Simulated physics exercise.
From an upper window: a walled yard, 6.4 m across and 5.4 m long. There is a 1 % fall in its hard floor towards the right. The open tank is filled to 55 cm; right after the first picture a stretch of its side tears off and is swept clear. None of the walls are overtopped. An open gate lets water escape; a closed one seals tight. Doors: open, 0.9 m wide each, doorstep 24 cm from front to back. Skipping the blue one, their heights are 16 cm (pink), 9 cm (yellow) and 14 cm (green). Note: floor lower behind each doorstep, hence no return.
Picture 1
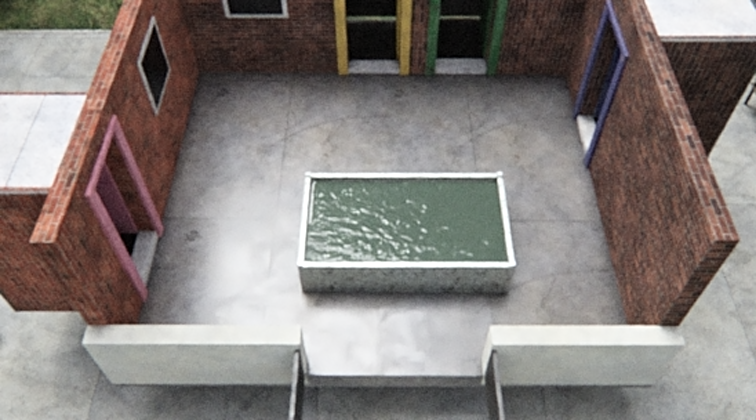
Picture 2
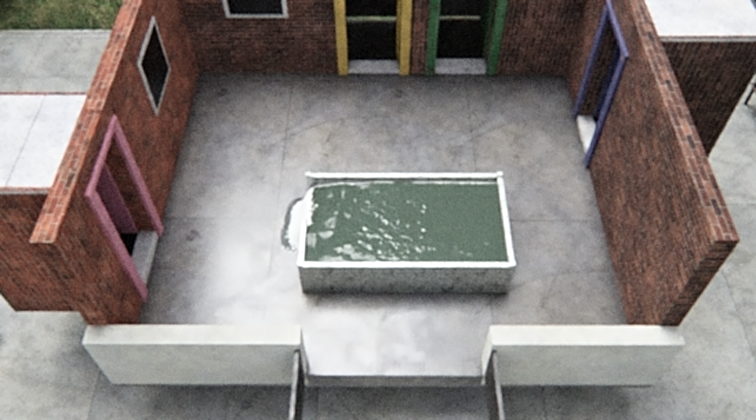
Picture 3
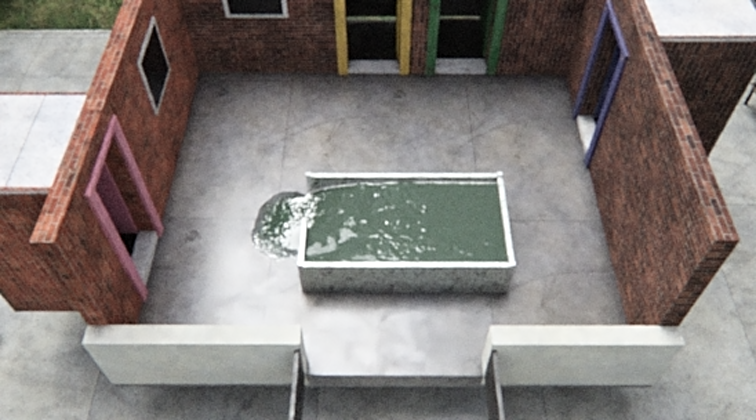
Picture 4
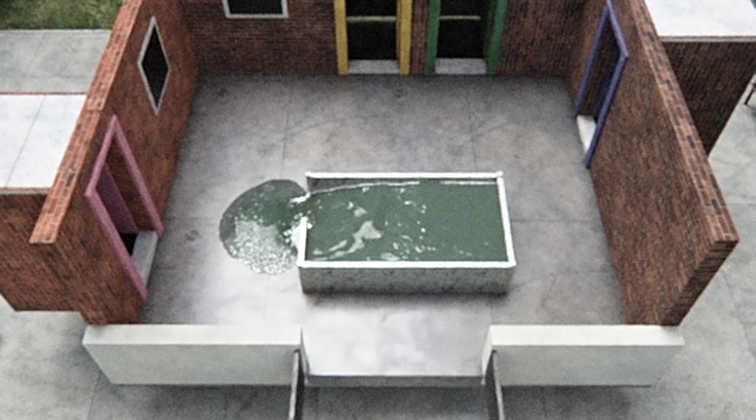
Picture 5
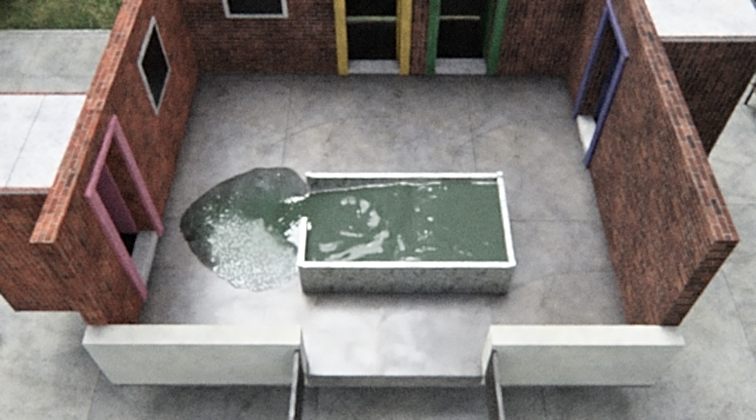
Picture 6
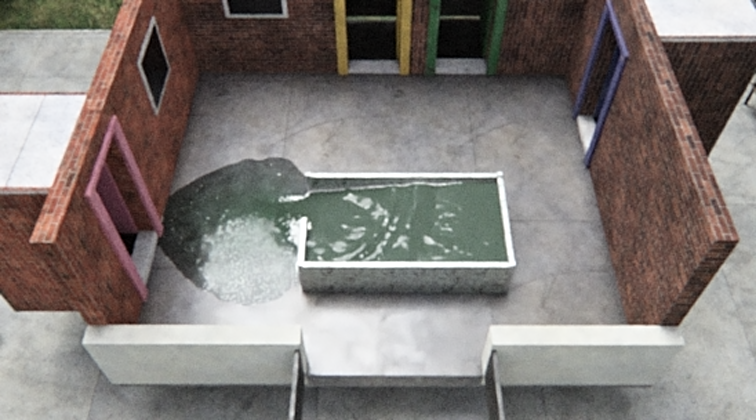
Green water poured out of the left end of a raised open tank in a brick-walled yard, spreading leftward across the grey floor in a widening puddle toward the pink-framed doorway while ripples crossed the tank.
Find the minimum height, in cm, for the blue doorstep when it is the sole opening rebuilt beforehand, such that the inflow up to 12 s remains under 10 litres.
The minimum height is about 7.5 cm.
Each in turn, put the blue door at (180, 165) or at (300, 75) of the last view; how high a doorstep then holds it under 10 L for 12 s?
You'd want roughly 16 cm there first, then roughly 7.5 cm.
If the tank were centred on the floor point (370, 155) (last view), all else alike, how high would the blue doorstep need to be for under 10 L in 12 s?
About 7.0 cm.
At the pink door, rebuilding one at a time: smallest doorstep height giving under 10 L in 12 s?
Roughly 18 cm at the pink door.
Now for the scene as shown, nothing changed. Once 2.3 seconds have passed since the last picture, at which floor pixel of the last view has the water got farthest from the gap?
The farthest wet point sits near (199, 78).
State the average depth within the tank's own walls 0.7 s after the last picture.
Average depth: Approx. 44 cm.
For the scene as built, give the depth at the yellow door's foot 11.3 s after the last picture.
3.5 cm.
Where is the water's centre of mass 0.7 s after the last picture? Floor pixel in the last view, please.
Centre of mass: About (364, 239) px.
Then, 0.7 s after the last picture water covers 20 % of the floor, deepest (28 cm) near (300, 220); it has not reached the blue door.
Then, 2.3 s after the last picture water covers 30 % of the floor, deepest (23 cm) near (130, 355); it has not reached the blue door.
Then, 11.3 s after the last picture water covers 95 % of the floor, deepest (11 cm) near (552, 81); 10 cm at the blue door, 0 litres in over its 11 cm doorstep.
At the blue door as built, the water peaked near 11 cm, 9.9 s after the last picture.
With a doorstep of 6.5 cm, 19 litres would have come in within the 12 s; with 9 cm, 2 litres. So under 10 litres takes about 7.5 cm.
